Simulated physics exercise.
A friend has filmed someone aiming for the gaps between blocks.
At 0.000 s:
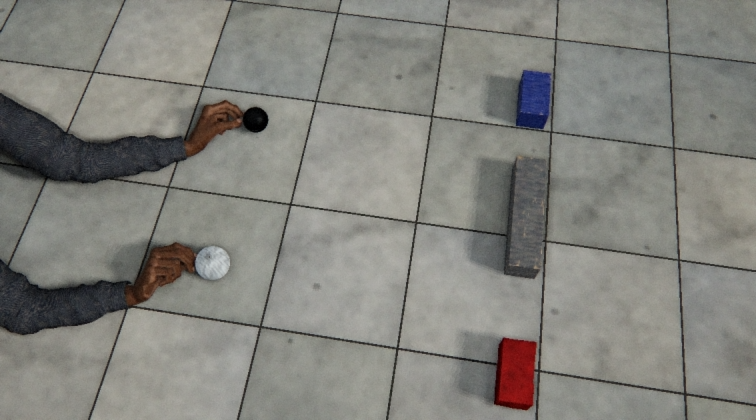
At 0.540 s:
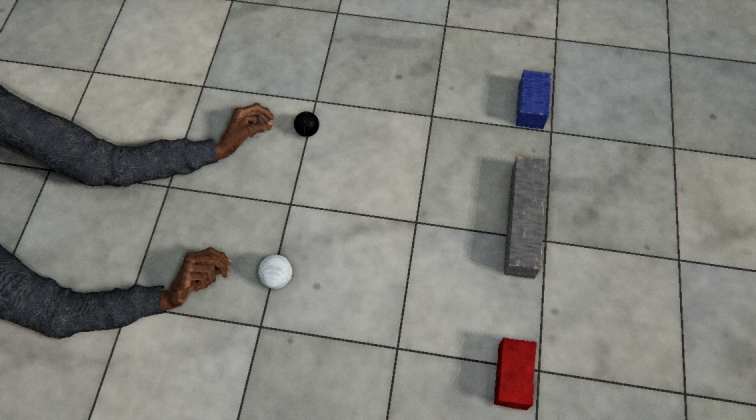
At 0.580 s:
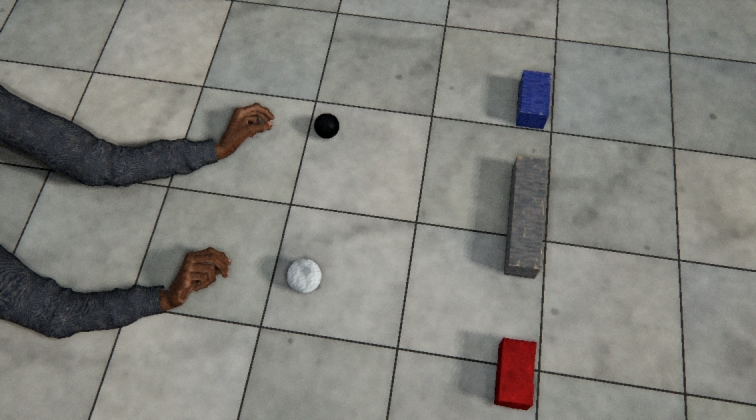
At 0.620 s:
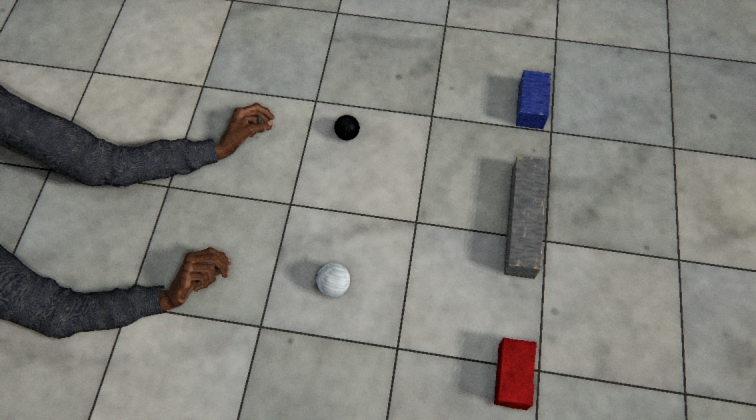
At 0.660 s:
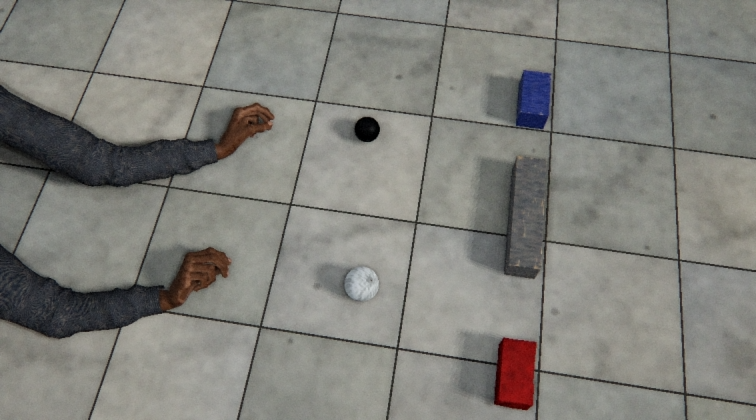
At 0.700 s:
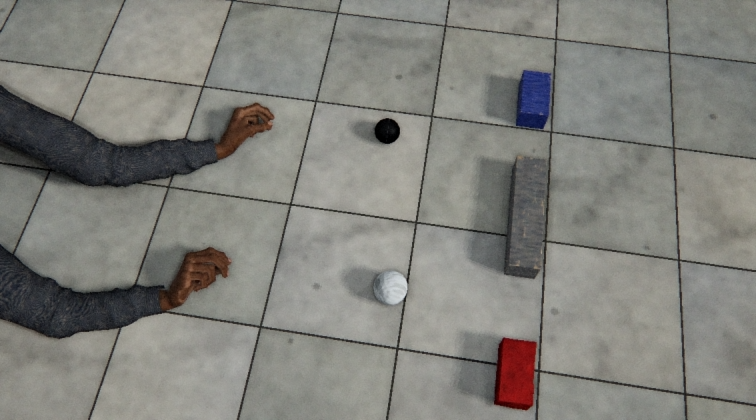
Two hands release a black ball and a whitish ball, which both roll right.
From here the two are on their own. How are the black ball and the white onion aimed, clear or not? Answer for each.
The black ball gets between the blocks; the white onion gets between the blocks.
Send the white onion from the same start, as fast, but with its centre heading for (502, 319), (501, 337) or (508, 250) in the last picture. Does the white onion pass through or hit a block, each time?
Try by try, it gets between the blocks; strikes a block; is stopped.
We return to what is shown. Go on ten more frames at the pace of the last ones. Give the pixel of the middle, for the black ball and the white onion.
Near (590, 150) and (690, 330).
After 1.34 s, black ball heading on near (707, 158); white onion heading on.
In the end (2.3 s), the black ball rolls through; the white onion rolls through.
